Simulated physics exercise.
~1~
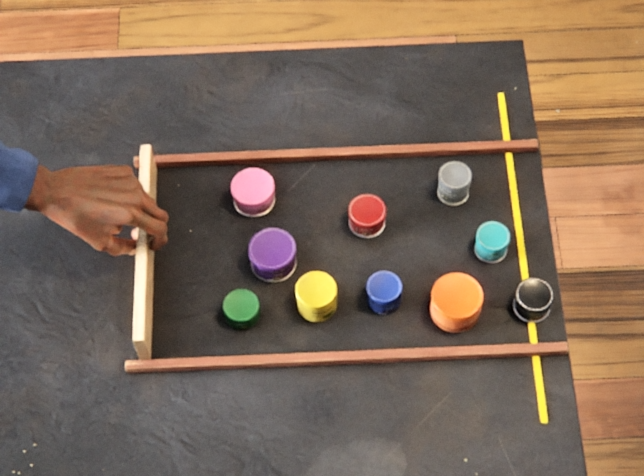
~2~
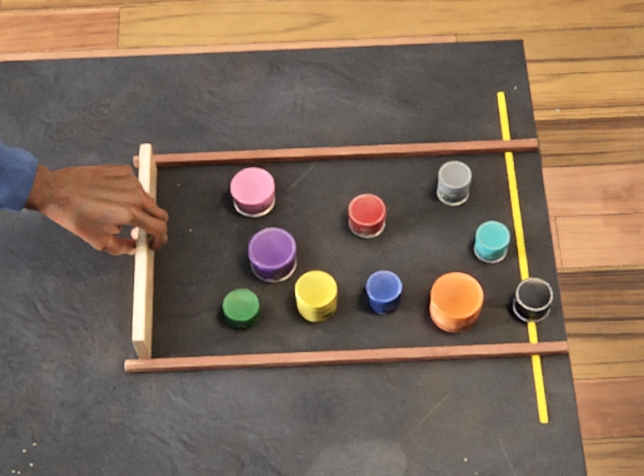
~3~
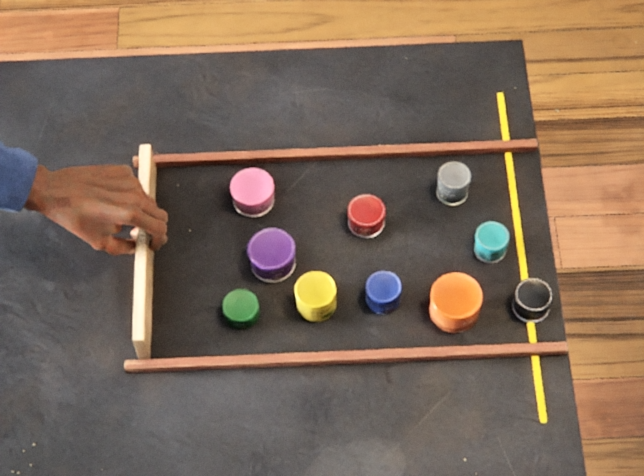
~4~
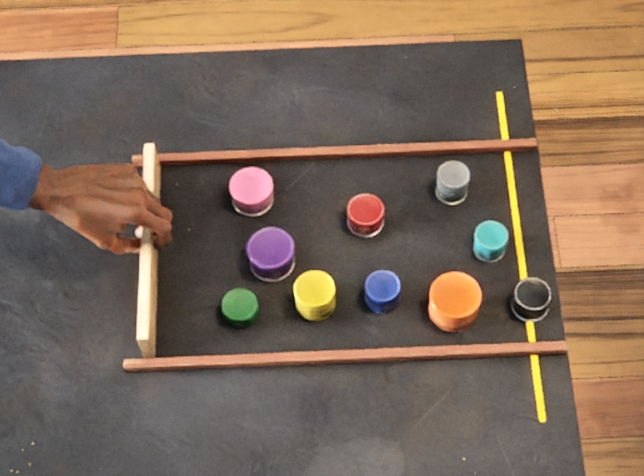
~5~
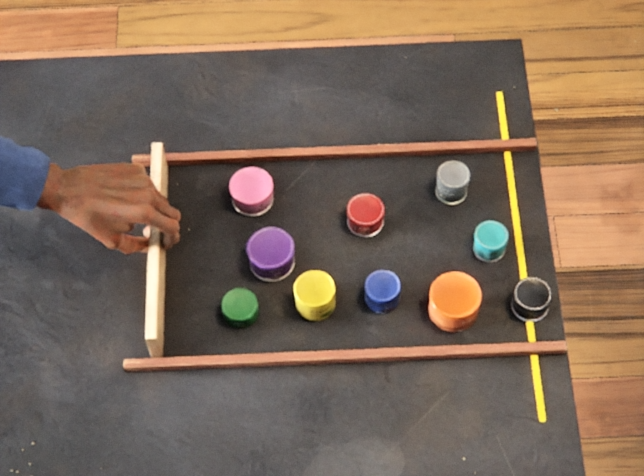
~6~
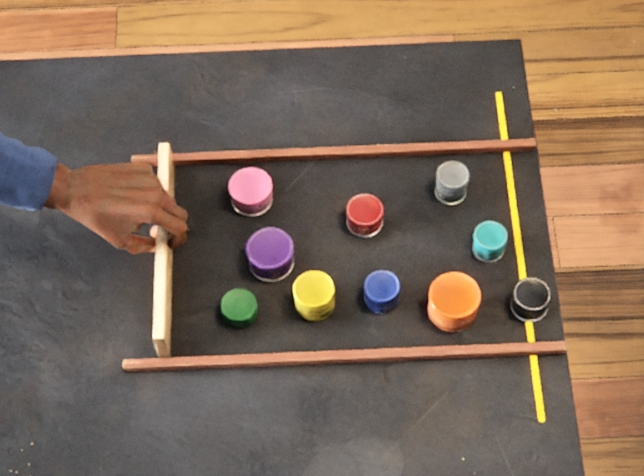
The clip shows a hand holding a pale wooden board behind ten small colourful containers between two rails on a dark surface, then sliding it slightly to the right while the containers stay essentially still.
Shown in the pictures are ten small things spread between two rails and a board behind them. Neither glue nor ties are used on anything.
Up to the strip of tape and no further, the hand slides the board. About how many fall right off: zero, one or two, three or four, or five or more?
From what happens, the ones that come off the end make five or more in total.
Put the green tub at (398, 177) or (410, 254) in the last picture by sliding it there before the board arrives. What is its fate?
In turn it goes down, then goes down.
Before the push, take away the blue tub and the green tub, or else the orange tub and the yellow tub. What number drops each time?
You'd count 4 the first time and 4 the second time.
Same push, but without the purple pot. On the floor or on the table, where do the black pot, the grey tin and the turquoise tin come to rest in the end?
Black pot down; grey tin down; turquoise tin down.
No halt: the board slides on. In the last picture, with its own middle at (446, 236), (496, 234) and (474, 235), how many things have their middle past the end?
Per position: 0 / 4 / 2.
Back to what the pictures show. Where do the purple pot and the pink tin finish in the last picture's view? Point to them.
Positions - first (543, 239), then (532, 174).
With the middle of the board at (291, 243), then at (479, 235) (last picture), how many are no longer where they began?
So far 5, and 10 at the second.
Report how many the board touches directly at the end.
Tally at the end: 3.
Early on, none off yet; black pot at rest near (531, 300); turquoise tin at rest near (489, 242); grey tin at rest near (452, 183).
A while later, none off yet; black pot travelled about its own width near (554, 297); turquoise tin travelled about its own width near (520, 234); grey tin travelled well along near (511, 179).
Finally, the number that fall off is five or more; lost, yellow tub, red pot, blue tub, orange tub, grey tin, turquoise tin and black pot.
